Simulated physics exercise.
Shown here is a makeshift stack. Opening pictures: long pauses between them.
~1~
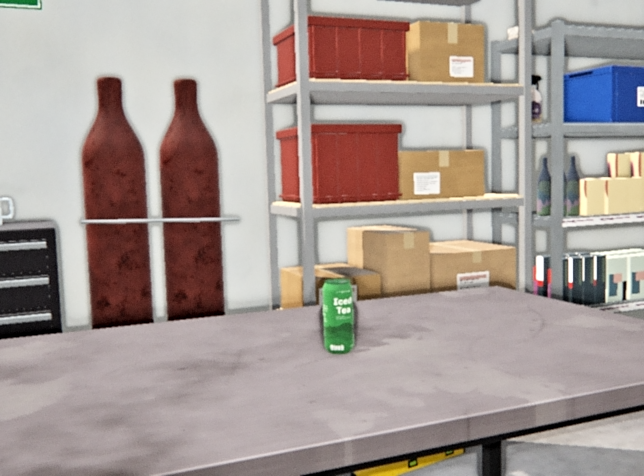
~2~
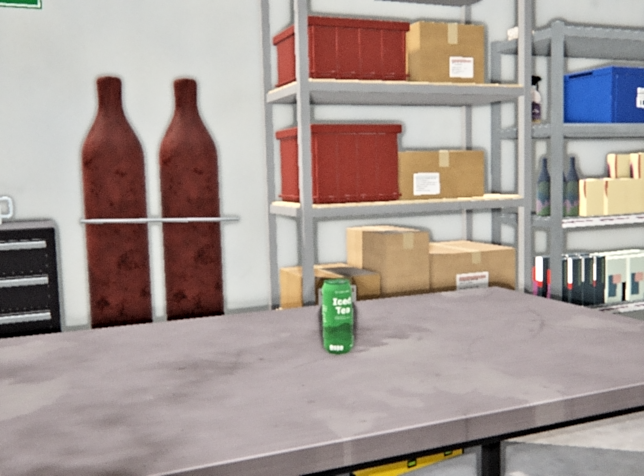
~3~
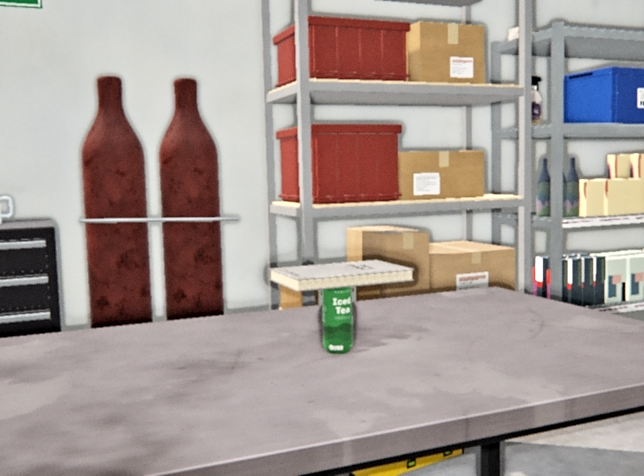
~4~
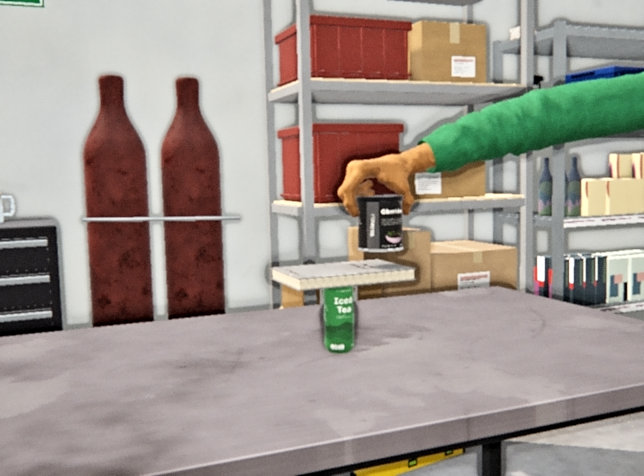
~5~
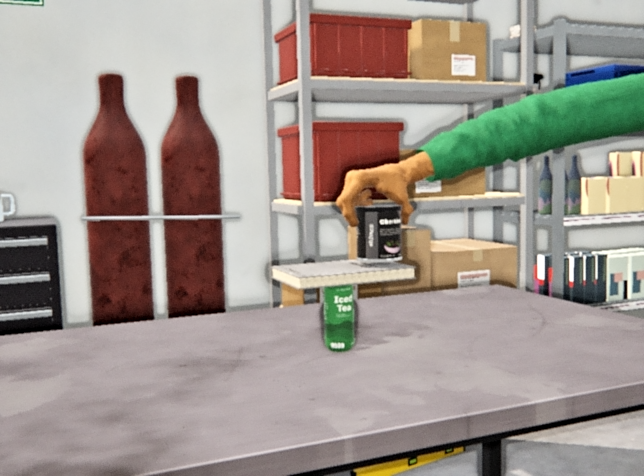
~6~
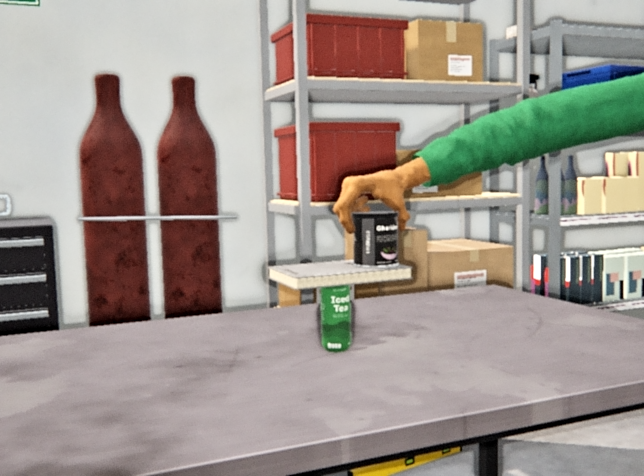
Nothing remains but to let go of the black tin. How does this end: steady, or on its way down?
It ends on its way down.
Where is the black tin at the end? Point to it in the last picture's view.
The object winds up at approximately (470, 319).
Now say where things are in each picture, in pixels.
In the first picture, the last thing is not in view yet.
In the second picture, the last thing is not in view yet.
In the third picture, the last thing is not in view yet; grey book (340, 274).
In the fourth picture, coming down; black tin (380, 223); grey book (342, 274).
In the fifth picture, coming down; black tin (379, 233); grey book (342, 272).
In the sixth picture, in place under the hand; black tin (375, 239); grey book (339, 273).
Then, 0.50 s later than the last frame, black tin now fallen; grey book on its side.
Then, 0.70 s later than the last frame, grey book now fallen.
When it is over, fallen, black tin and grey book; green can as before. End places, in pixels of the last picture, black tin near (470, 319). The stack comes apart.
